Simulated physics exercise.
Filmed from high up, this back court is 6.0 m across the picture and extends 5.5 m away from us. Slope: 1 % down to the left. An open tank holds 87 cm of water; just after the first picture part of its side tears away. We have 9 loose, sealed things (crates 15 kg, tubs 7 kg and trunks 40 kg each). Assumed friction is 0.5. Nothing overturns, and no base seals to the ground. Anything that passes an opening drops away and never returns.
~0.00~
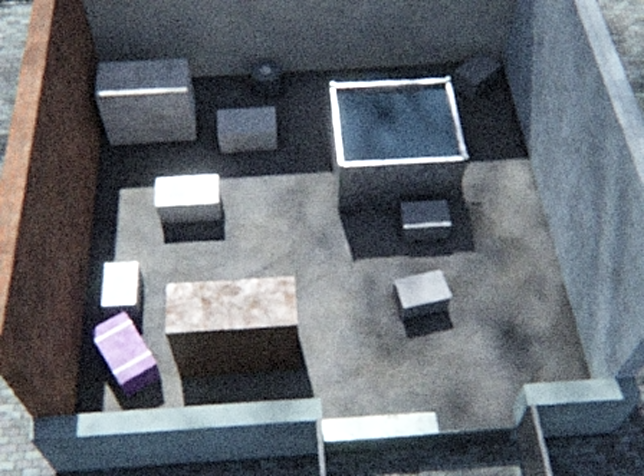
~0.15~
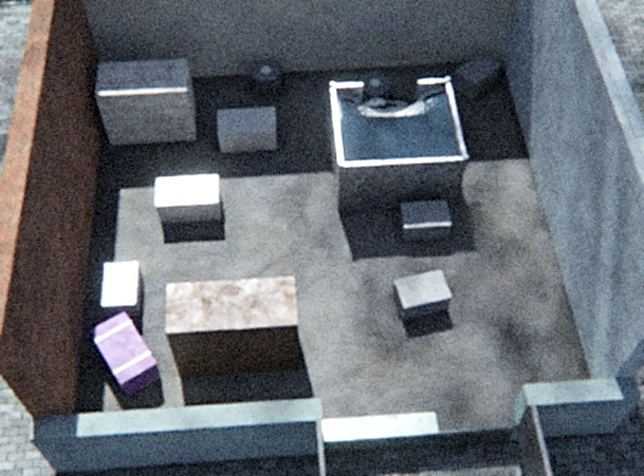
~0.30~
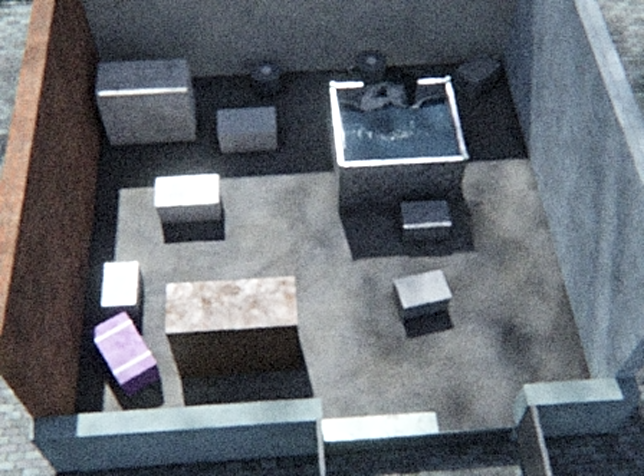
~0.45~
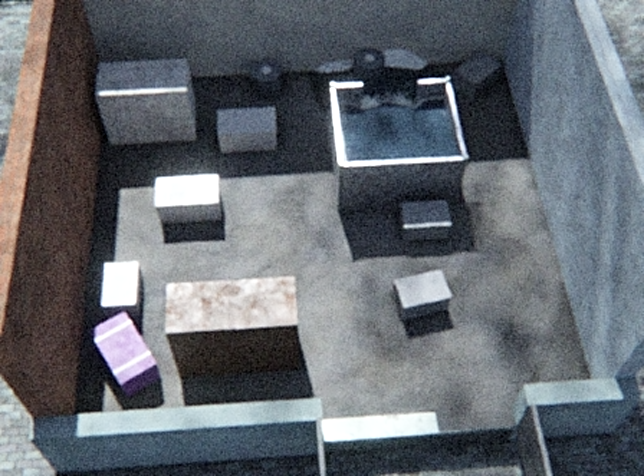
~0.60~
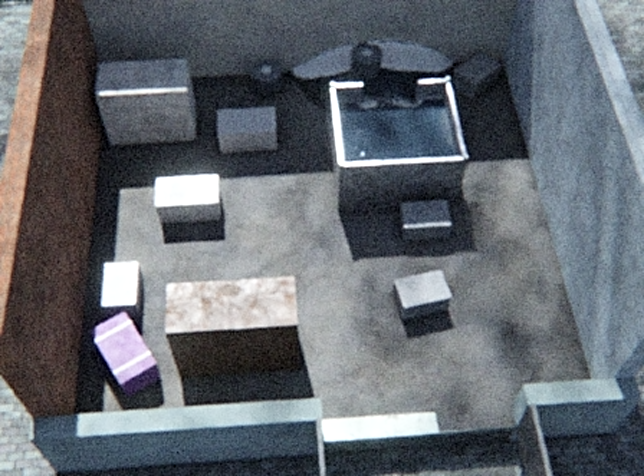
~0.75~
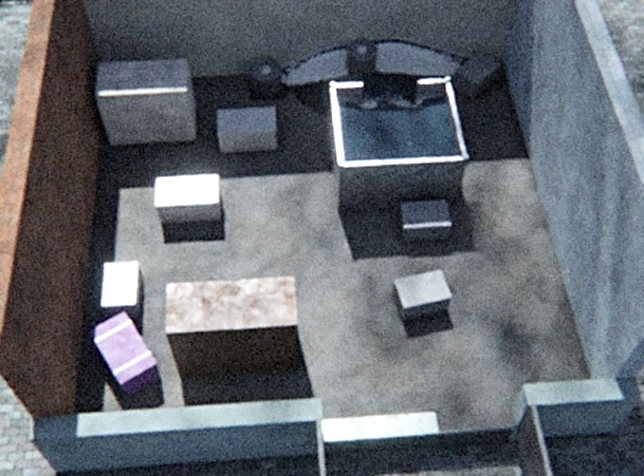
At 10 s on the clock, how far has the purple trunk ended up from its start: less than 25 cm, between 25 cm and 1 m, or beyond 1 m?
It ends up less than 25 cm from its start.
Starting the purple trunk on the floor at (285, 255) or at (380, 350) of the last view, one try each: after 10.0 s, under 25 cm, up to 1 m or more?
Try one, it keeps its spot; try two, it keeps its spot.
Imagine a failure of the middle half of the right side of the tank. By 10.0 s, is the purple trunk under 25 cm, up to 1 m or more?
If that happened, the purple trunk does not really move.
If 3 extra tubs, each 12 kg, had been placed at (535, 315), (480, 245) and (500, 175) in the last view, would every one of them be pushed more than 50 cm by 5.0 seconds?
From first to last: Surpasses it, surpasses it, surpasses it.
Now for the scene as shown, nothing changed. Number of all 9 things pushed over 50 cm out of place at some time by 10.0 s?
3.
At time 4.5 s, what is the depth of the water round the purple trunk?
About 1 cm.
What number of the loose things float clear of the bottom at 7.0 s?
That would be 1 of them.
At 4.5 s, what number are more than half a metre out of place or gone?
My count gives 3.
After 2.0 s the purple trunk is near (123, 347), 0.0 m from its start, aground; 0 of 9 are out; 2 afloat.
After 4.5 s the purple trunk is near (123, 347), 0.0 m from its start, aground; 0 of 9 are out; 2 afloat.
After 7.0 s the purple trunk is near (123, 347), 0.0 m from its start, aground; 0 of 9 are out; 1 afloat.
After 10.0 s the purple trunk is near (123, 347), 0.0 m from its start, aground; 0 of 9 are out; 3 afloat.
